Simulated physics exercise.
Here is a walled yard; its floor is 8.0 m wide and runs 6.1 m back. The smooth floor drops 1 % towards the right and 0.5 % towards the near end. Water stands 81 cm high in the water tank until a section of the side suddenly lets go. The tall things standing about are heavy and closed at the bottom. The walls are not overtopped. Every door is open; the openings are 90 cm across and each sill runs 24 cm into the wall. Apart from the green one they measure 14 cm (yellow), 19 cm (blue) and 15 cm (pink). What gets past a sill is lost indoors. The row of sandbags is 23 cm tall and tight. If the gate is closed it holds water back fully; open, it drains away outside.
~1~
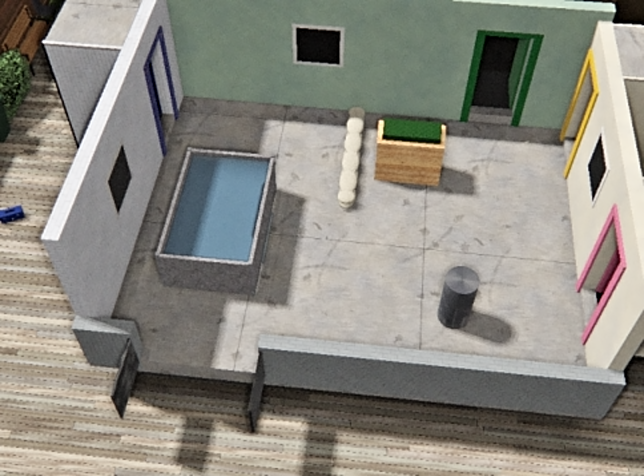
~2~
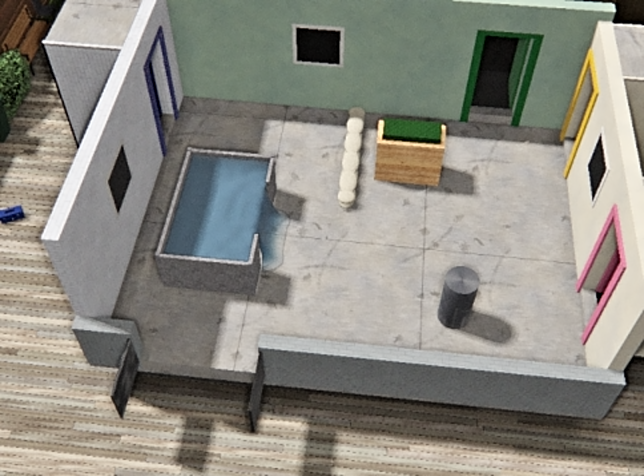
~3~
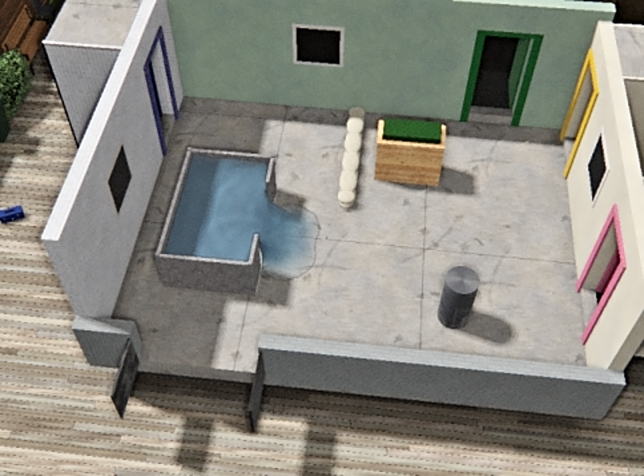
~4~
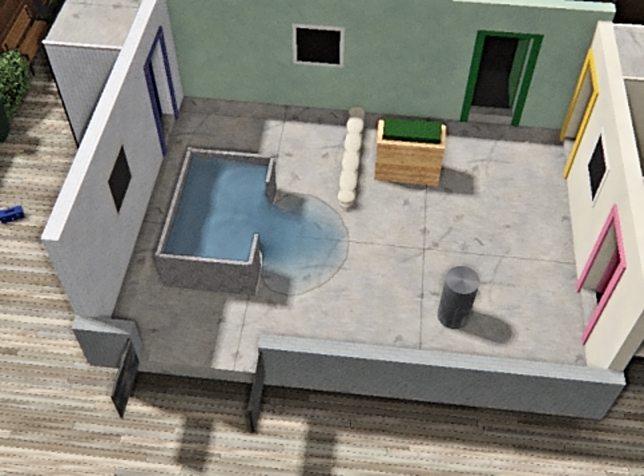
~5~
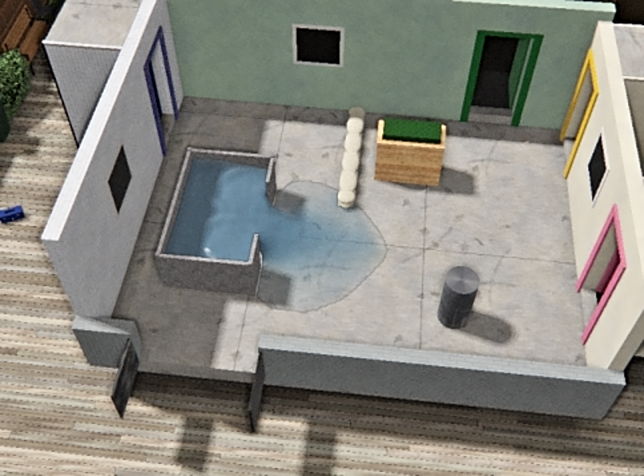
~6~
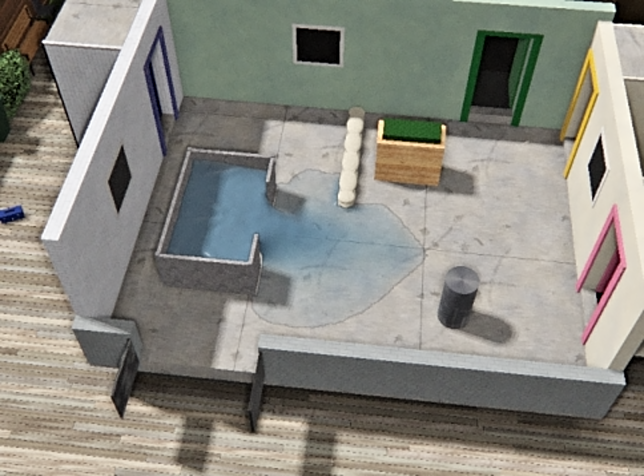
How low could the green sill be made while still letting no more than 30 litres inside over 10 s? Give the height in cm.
About 8 cm.
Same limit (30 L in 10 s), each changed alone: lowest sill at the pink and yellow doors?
Roughly 17 cm at pink and 11.5 cm at yellow.
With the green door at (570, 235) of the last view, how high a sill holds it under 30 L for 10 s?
Roughly 19 cm.
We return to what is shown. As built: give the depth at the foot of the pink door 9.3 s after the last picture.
Roughly 7.5 cm deep.
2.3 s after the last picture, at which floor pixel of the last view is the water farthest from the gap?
Around (559, 134).
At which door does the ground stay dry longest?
The blue one.
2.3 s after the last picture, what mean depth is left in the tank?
About 28 cm.
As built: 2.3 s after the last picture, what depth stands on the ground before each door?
In cm: Green 0, yellow 11, blue 0, pink 19.
Then, 0.7 s after the last picture water covers 40 % of the floor, deepest (38 cm) near (276, 238); it has not reached the green door.
Then, 2.3 s after the last picture water covers 55 % of the floor, deepest (30 cm) near (581, 346); it has not reached the green door.
Then, 9.3 s after the last picture water covers 85 % of the floor, deepest (16 cm) near (437, 123); 11 cm at the green door, 0 litres in over its 22 cm sill.
At the green door as built, the water peaked near 12 cm, 7.1 s after the last picture.
Run again over the same 10 s with other heights there, 51 litres in over 6.5 cm, 17 litres over 9 cm. The limit of 30 litres is kept from about 8 cm up.
